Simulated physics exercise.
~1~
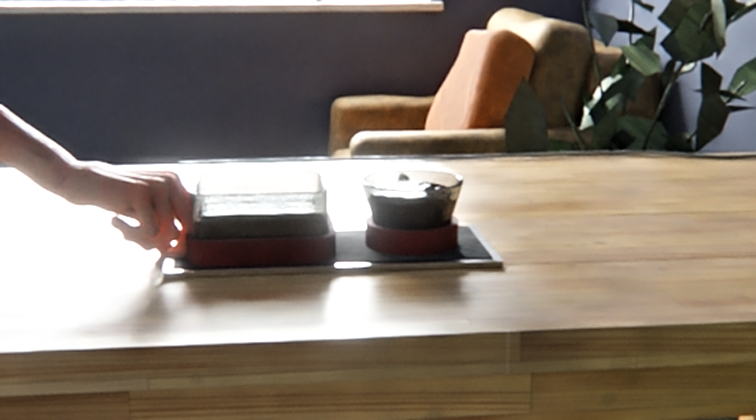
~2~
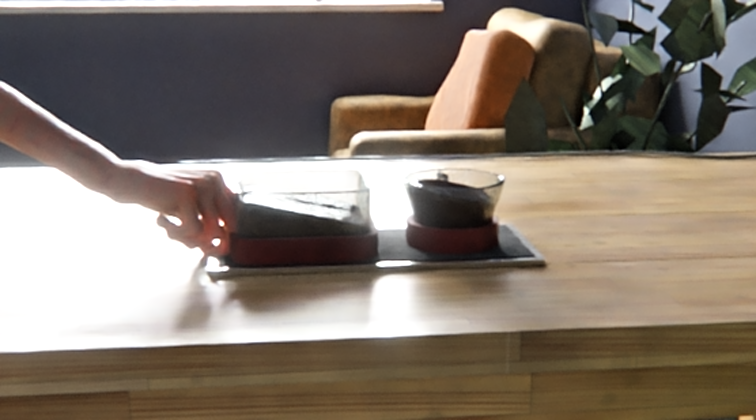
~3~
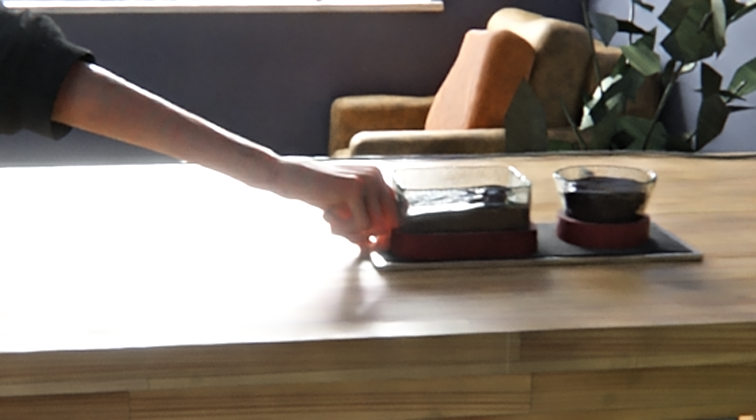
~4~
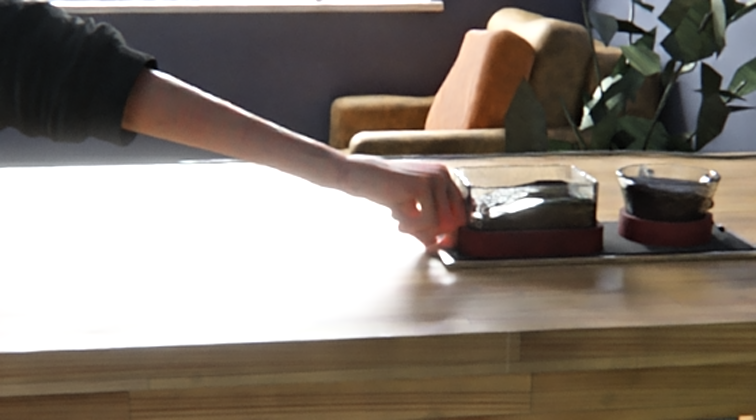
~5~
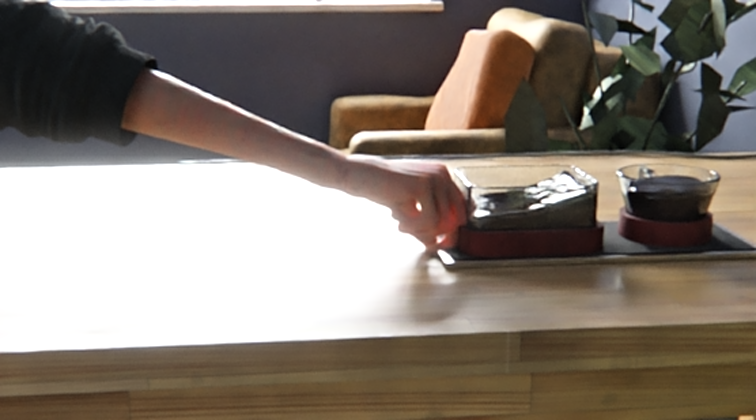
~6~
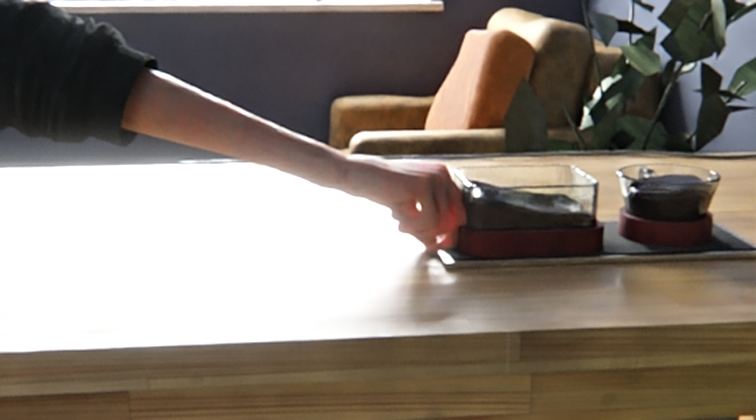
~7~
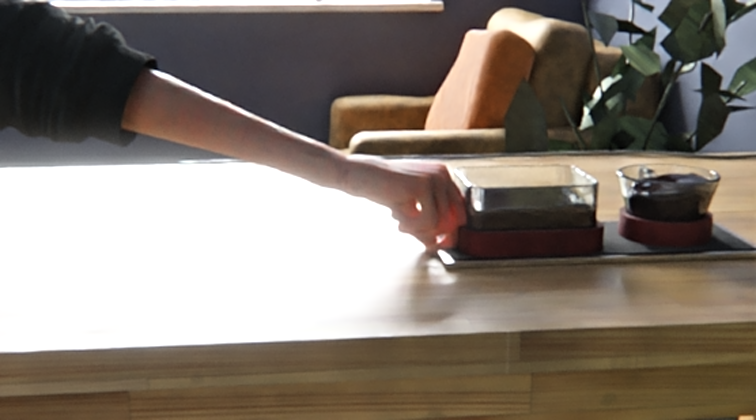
A hand pushes a tray with an oblong glass tub and a cup rightward across a table, then stops as dark liquid sloshes.
